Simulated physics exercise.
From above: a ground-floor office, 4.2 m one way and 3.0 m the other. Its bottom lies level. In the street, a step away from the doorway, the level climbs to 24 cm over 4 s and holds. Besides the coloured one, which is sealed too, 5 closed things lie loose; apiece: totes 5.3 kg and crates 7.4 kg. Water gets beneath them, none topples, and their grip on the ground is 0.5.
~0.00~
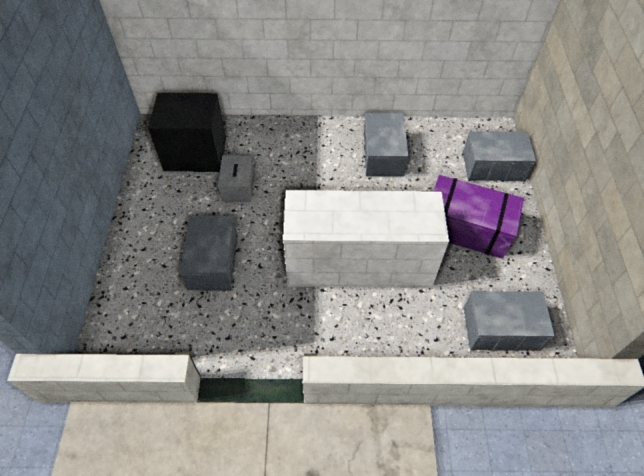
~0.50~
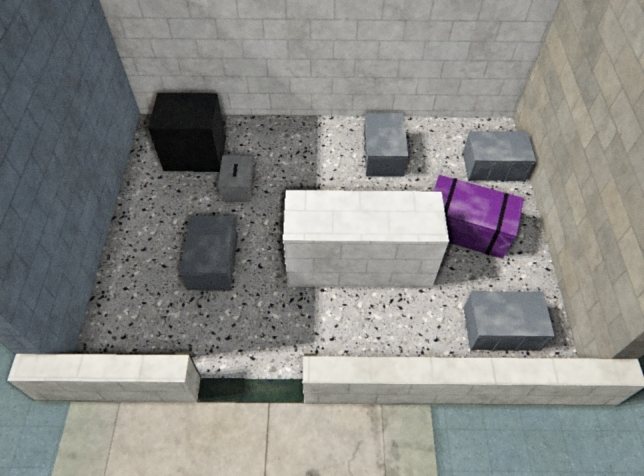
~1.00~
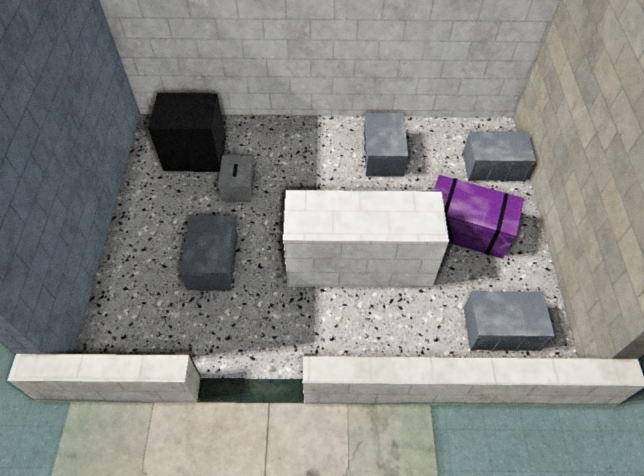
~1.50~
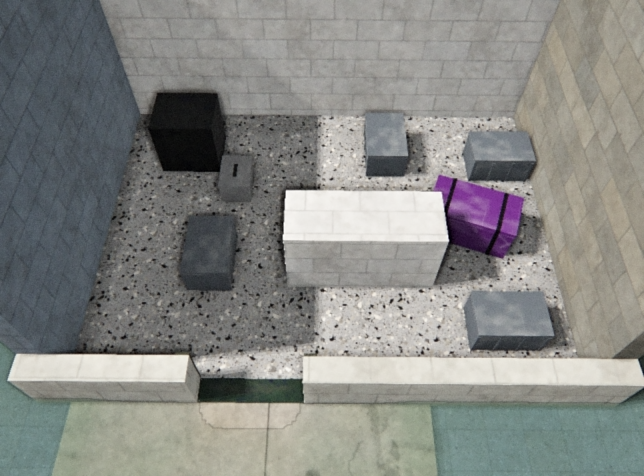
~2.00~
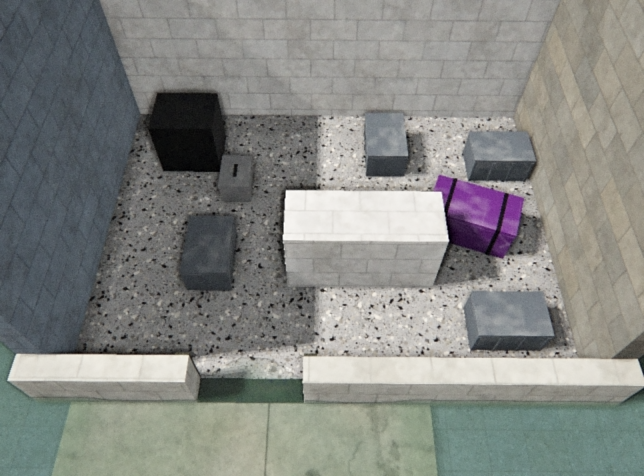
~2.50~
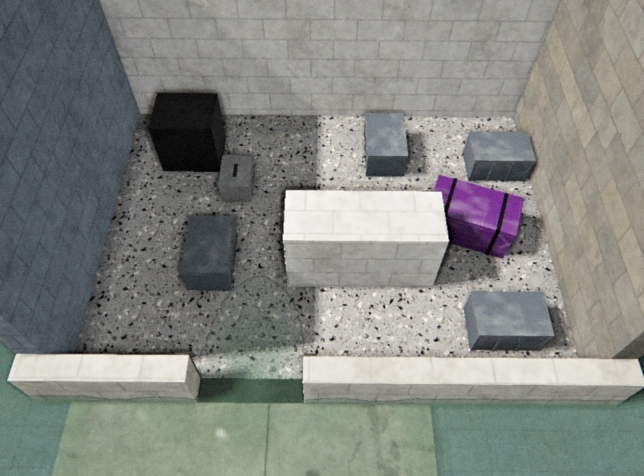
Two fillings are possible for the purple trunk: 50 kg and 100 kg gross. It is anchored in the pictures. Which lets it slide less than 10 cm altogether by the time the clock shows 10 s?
For it, the lower weight is enough.
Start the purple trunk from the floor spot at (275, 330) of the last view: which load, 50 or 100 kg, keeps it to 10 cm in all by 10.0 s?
It takes the larger.
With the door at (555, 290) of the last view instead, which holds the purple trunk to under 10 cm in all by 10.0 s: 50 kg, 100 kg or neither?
In that case only the higher weight holds it.
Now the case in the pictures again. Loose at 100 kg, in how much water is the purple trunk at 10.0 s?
Roughly 8 cm.
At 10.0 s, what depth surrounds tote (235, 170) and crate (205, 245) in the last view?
About 10 and 12 cm.
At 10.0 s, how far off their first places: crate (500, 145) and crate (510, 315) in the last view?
In turn: 60 cm, 60 cm.
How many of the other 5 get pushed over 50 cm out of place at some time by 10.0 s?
I count 5.
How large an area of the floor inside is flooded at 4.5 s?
Roughly 6.5 m2.
After 3.5 s the purple trunk would be 0 cm from its start with 50 kg and 0 cm from its start with 100 kg; 0 cm of water round it then.
After 4.5 s the purple trunk would be 0 cm from its start with 50 kg and 0 cm from its start with 100 kg; 0 cm of water round it then.
After 7.0 s the purple trunk would be 0 cm from its start with 50 kg and 0 cm from its start with 100 kg; 1 cm of water round it then.
After 10.0 s the purple trunk would be 0 cm from its start with 50 kg and 0 cm from its start with 100 kg; 8 cm of water round it then.
